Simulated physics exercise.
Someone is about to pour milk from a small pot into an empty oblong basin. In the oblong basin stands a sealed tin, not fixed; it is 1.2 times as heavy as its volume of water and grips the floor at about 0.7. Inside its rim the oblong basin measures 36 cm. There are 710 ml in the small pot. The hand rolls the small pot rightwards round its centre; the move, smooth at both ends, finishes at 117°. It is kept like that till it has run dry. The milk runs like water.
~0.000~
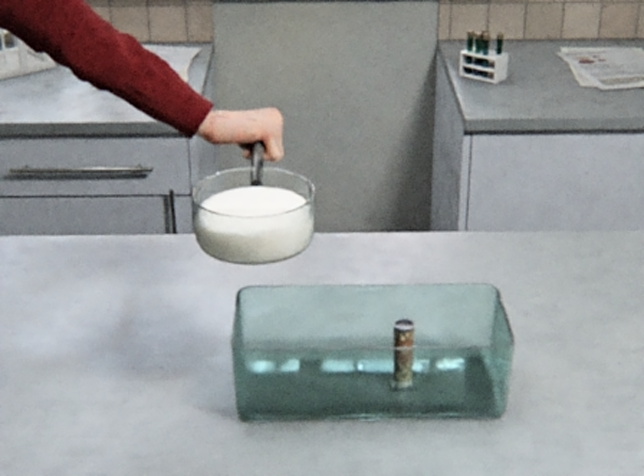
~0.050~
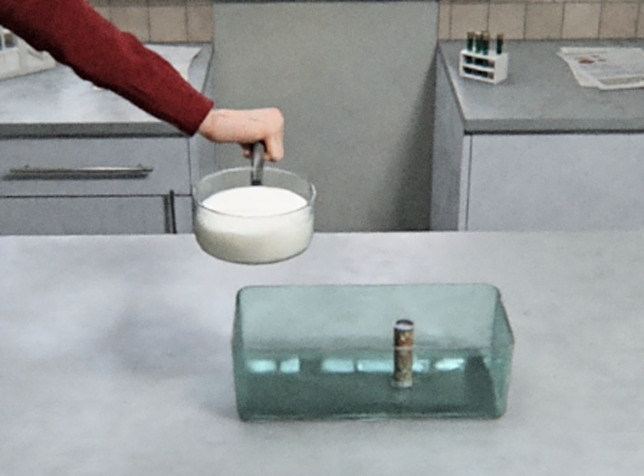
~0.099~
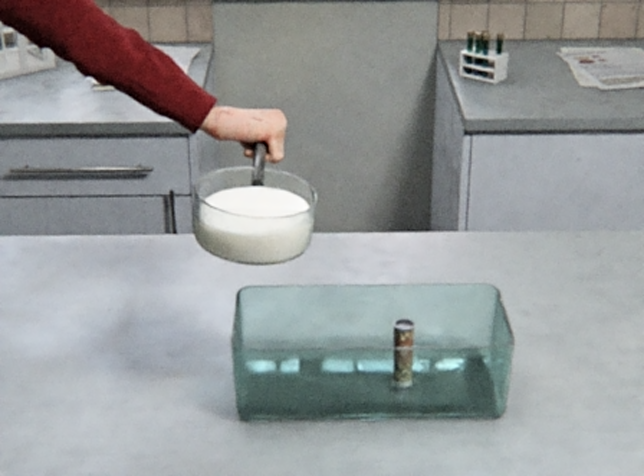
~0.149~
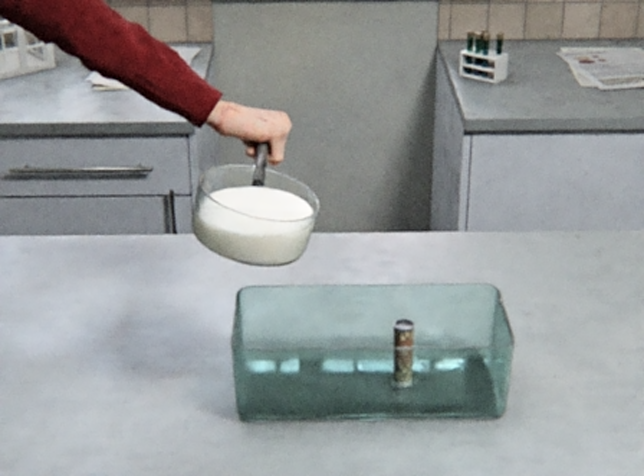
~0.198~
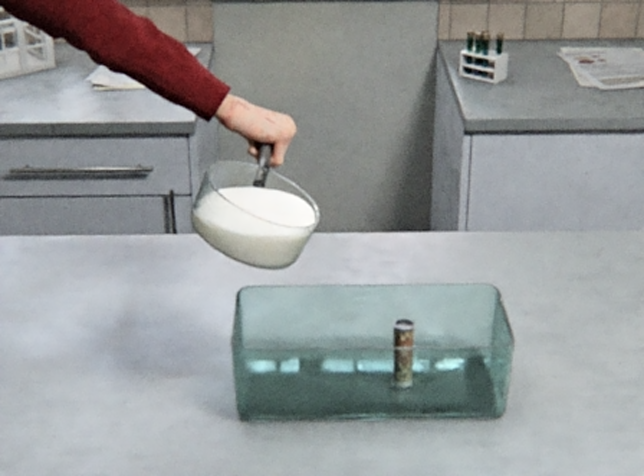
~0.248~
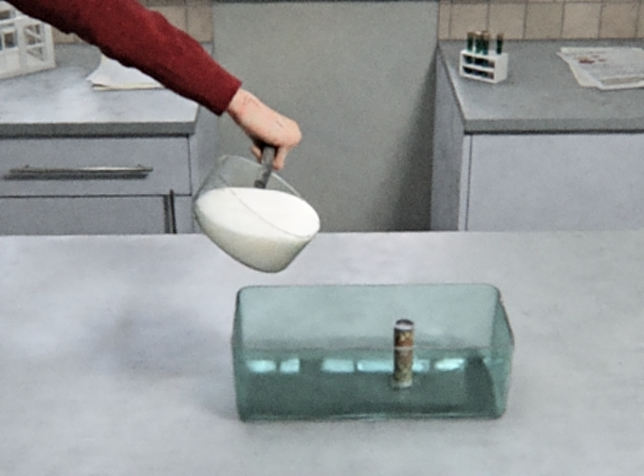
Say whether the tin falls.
The tin stays up.
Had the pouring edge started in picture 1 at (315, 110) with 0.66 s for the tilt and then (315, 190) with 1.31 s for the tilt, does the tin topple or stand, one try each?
First it topples; then it stays up.
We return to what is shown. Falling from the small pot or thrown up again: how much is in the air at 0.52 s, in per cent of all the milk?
Near 44 in a hundred.
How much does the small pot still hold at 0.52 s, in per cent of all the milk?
About 14 per cent.
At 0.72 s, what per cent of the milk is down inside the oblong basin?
About 94 per cent.
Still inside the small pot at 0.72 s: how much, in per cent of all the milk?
Some 2 per cent.
Then, 0.52 s in, the tilt is 105° and 15 per cent is still to pour; the tin stands where it began.
Then, 0.72 s in, the tilt is 117° and 2 per cent is still to pour; the tin stands where it began.
Then, 0.93 s in, the tilt is 117° and 0 per cent is still to pour; the tin stands where it began.
Then, 1.16 s in, the tilt is 117° and 0 per cent is still to pour; the tin stands where it began.
Finally, the tin stands where it began.
